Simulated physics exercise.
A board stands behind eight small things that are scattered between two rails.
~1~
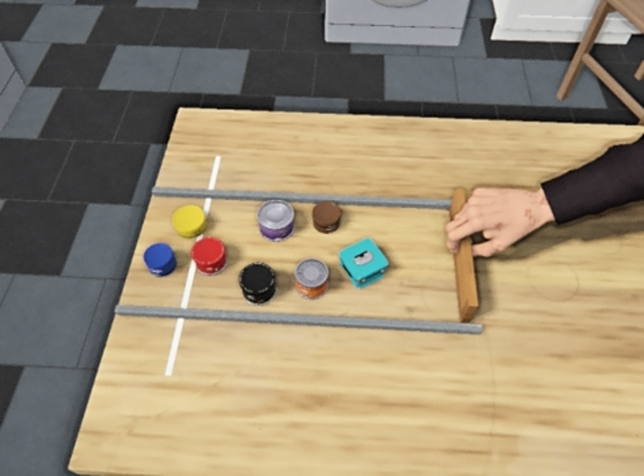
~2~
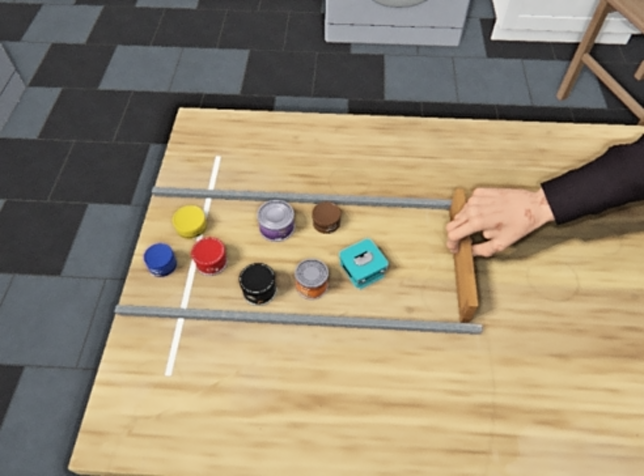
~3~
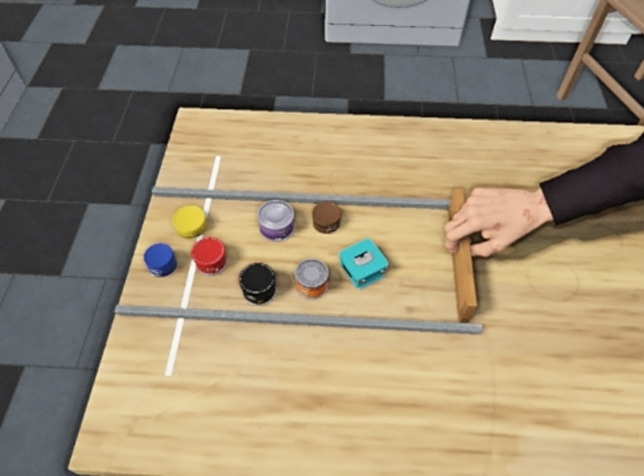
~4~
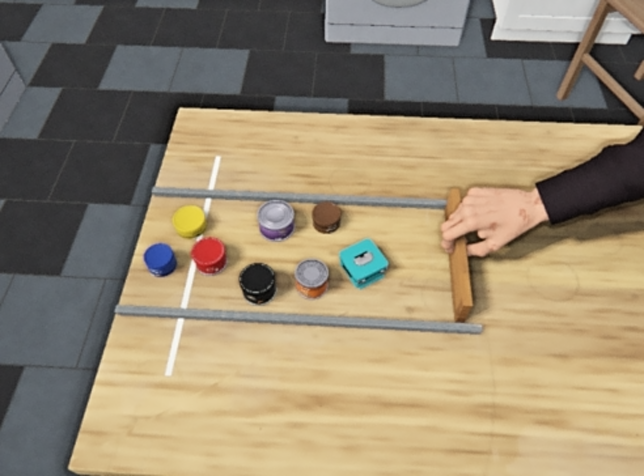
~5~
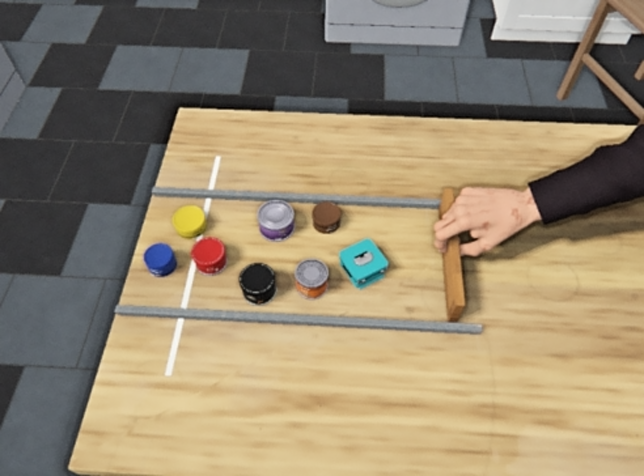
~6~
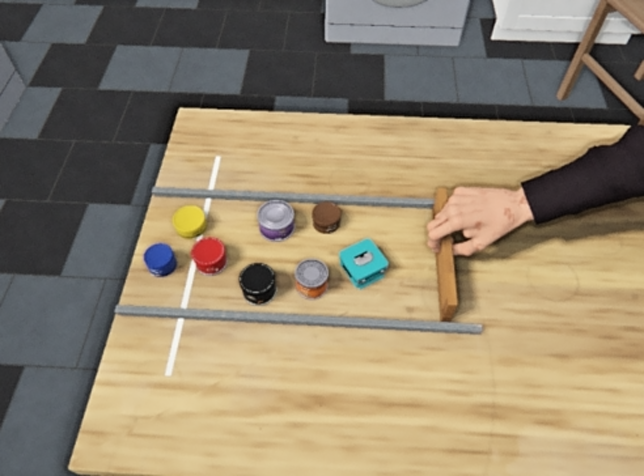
On a pale wooden table above a dark grey tiled floor, seen from above at an angle by a still camera, two grey rails run sideways across a white tape line. Between them sit blue, yellow, red, black, purple, orange and brown round containers and a teal object. A hand at the right holds an upright wooden board, at first almost still, then slides it slightly left.
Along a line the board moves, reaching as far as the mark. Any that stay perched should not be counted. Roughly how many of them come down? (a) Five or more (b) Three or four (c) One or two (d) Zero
Answer: C.
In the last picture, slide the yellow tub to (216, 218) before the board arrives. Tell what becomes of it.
Well, this time it drops away.
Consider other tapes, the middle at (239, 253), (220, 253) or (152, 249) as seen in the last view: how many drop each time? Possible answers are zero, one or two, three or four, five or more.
In that order: Zero; none; five or over.
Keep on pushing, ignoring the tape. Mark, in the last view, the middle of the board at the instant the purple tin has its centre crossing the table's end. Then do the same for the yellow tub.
Purple tin over the end: About (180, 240). Yellow tub over the end: About (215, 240).
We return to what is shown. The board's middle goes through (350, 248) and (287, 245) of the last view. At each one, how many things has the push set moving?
Moved so far: 2, then 5.
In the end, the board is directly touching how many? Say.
It's 3.
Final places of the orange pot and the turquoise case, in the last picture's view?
In the last picture, roughly (173, 272) and (178, 245).
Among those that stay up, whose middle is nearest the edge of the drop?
It's the red tin.
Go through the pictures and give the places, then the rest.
In the first frame, blue tub (160, 260); yellow tub (190, 222); red tin (210, 256); board (462, 254); tape (197, 251).
In the second frame, yellow tub (190, 222); brown tub (327, 218).
In the third frame, red tin (210, 257); board (461, 254).
In the fourth frame, blue tub (161, 260); black tin (258, 285).
In the fifth frame, yellow tub (190, 222); orange pot (312, 279).
In the sixth frame, blue tub (161, 260); yellow tub (190, 222); red tin (210, 257); board (444, 253); tape (197, 251).
Soon after, none off yet; blue tub at rest near (161, 260); yellow tub at rest near (190, 222); red tin at rest near (210, 257).
In the end, the number that fall off is one or two; gone, yellow tub and blue tub.
